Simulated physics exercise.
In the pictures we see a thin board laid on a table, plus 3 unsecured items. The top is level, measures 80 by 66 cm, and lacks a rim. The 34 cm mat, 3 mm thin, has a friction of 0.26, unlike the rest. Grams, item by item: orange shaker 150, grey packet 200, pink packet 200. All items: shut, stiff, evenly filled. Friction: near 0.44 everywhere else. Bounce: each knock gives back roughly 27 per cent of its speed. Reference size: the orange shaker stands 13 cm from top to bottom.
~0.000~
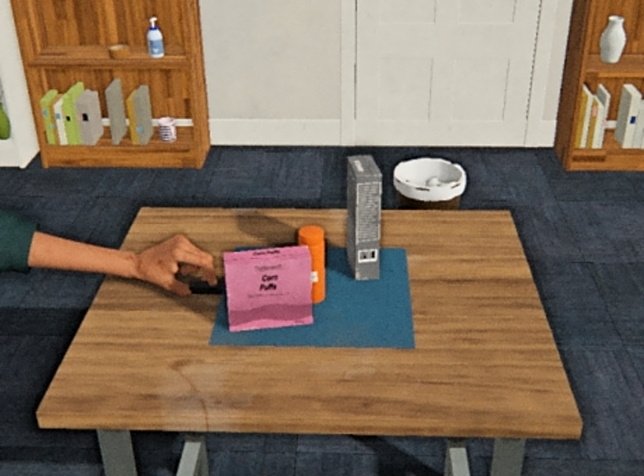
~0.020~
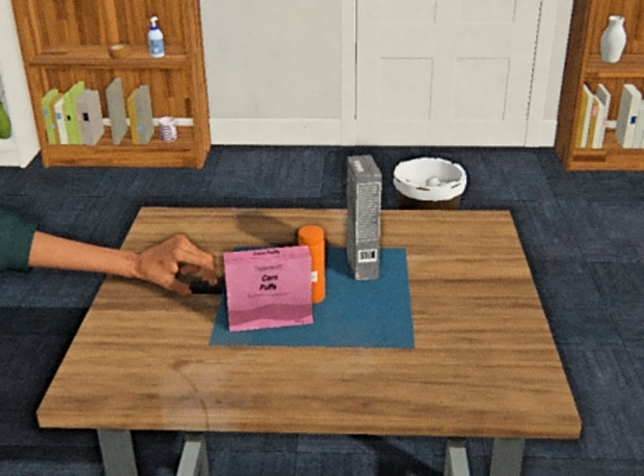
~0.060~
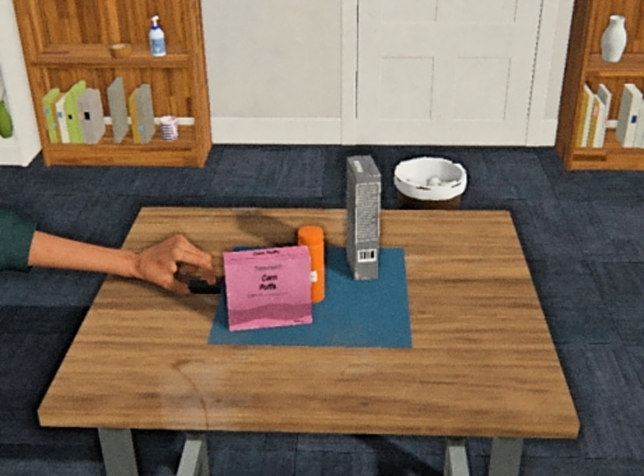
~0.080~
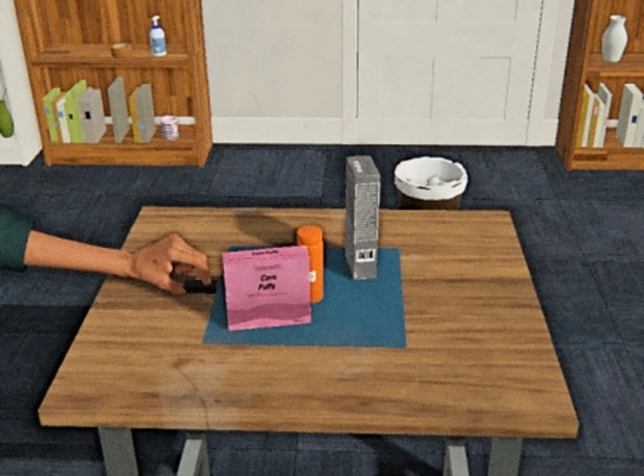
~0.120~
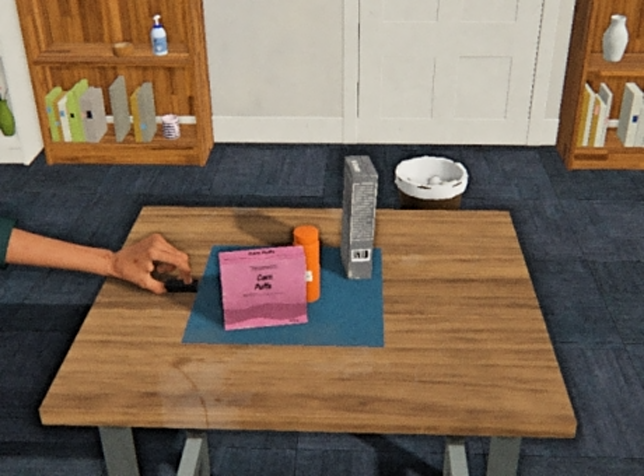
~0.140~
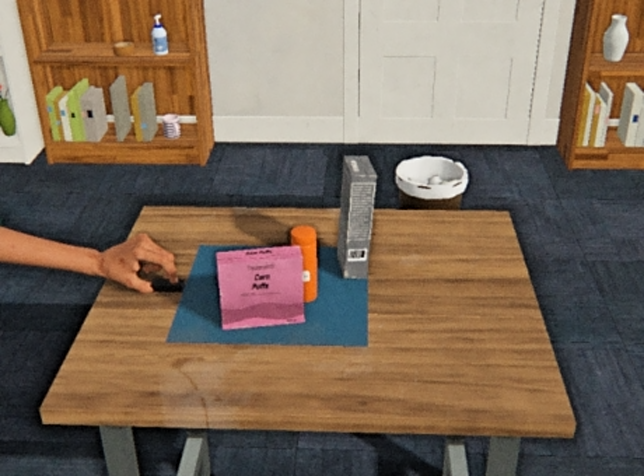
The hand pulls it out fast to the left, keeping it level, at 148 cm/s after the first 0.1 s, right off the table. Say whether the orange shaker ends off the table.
Outcome - the orange shaker finishes on the table.
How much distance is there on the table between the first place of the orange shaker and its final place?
The shift is close to 21 cm.
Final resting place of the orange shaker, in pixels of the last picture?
About (197, 288).
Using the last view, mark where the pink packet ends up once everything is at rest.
Rest position, about (136, 288) px.
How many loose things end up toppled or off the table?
Total: 2.
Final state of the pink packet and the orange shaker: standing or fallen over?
Here's how it ends: The pink packet never goes down, and the orange shaker comes down.
By 0.34 s, 37 cm of pull; orange shaker tilted 11° near (259, 264); pink packet 11 cm from its spot; grey packet tilted 8°.
By 0.44 s, 52 cm of pull; orange shaker tilted 13° near (243, 263); pink packet 18 cm from its spot; grey packet tilted 13°.
By 0.64 s, 79 cm of pull; orange shaker tilted 69° near (210, 275); grey packet tilted 34°; pink packet 23 cm from its spot.
When it is over (1.3 s), lying over on the table, orange shaker and grey packet; not toppled but over 6 cm from the start, pink packet. End places, in pixels of the last picture, orange shaker near (197, 288).
